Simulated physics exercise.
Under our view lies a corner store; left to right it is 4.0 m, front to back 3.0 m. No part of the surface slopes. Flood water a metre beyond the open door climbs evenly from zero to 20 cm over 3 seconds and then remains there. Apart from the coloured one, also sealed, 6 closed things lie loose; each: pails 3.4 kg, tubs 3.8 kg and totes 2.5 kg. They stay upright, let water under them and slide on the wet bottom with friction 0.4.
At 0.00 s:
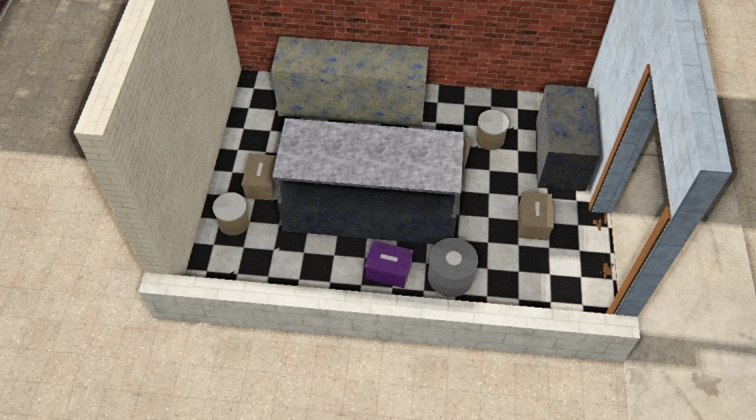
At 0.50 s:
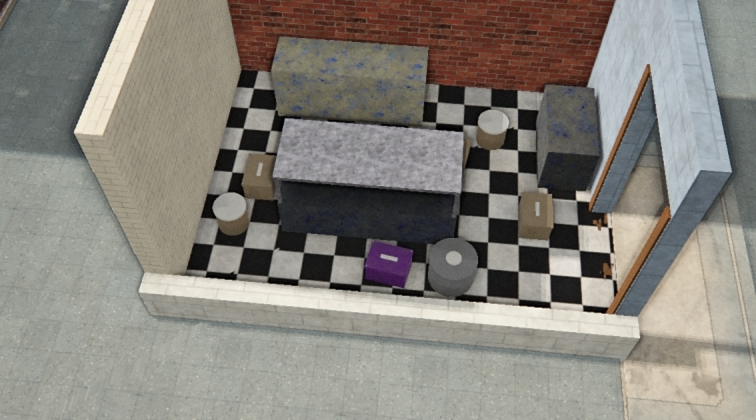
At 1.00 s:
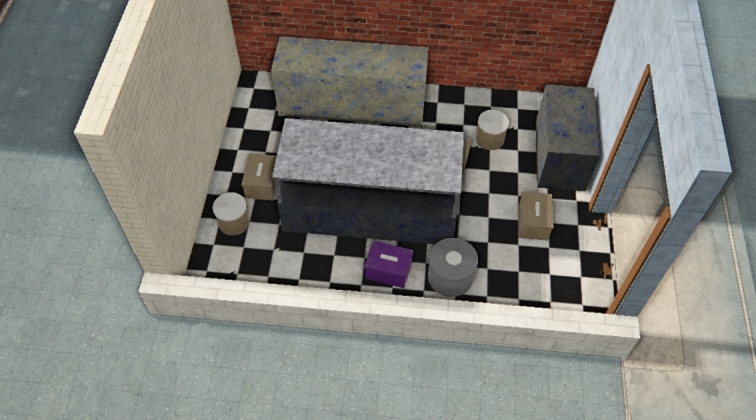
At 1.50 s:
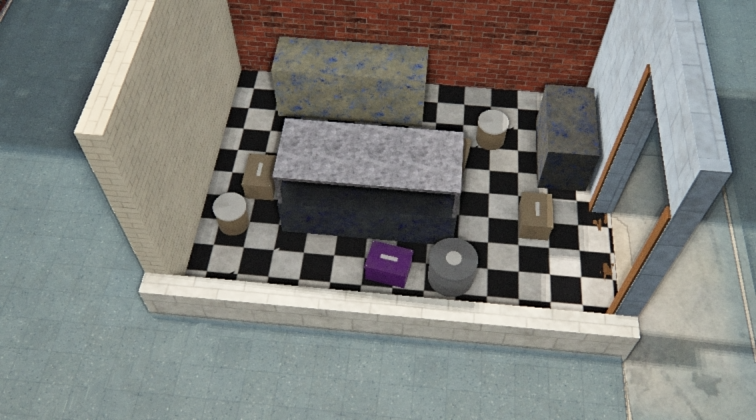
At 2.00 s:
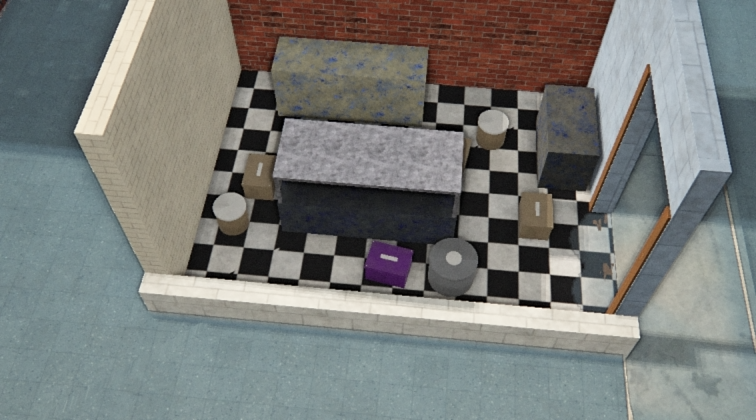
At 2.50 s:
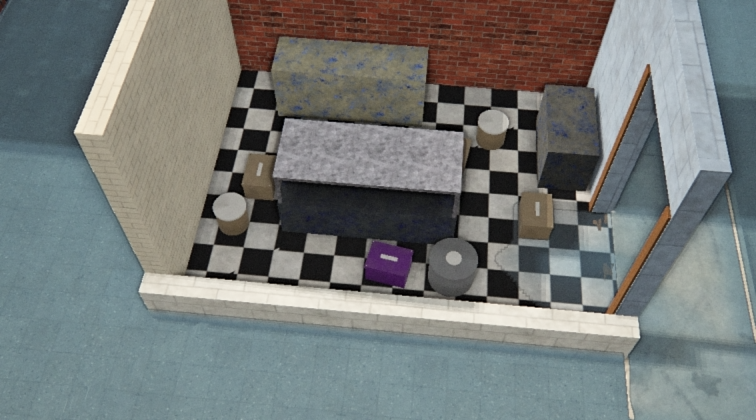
A small walled store with a checkered floor stood still while bluish water spread over the pavement outside, then crept in through the doorway at the right, and none of the things inside moved.
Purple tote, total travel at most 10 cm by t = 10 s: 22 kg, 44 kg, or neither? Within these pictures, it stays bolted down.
44 kg.
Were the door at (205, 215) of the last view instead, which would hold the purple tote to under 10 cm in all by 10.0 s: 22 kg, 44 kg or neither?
Moved there, the heavy choice alone works.
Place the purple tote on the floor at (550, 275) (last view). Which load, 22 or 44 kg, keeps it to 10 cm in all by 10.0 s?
Result: Heavy passes, light fails.
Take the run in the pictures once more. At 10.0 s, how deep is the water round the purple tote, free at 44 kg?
10 cm, roughly.
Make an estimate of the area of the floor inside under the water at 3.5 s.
3.0 m2.
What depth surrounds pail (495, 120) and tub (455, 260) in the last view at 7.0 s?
I'd estimate 10 cm for the first and 14 cm for the second.
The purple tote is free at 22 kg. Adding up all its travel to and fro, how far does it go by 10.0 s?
Some 140 cm in all.
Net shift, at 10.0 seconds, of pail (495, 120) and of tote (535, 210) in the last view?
100 cm and 100 cm respectively.
After 3.5 s the purple tote would be 0 cm from its start with 22 kg and 0 cm from its start with 44 kg; 1 cm of water round it then.
After 4.5 s the purple tote would be 7 cm from its start with 22 kg and 0 cm from its start with 44 kg; 9 cm of water round it then.
After 7.0 s the purple tote would be 81 cm from its start with 22 kg and 0 cm from its start with 44 kg; 10 cm of water round it then.
After 10.0 s the purple tote would be 133 cm from its start with 22 kg and 0 cm from its start with 44 kg; 10 cm of water round it then.
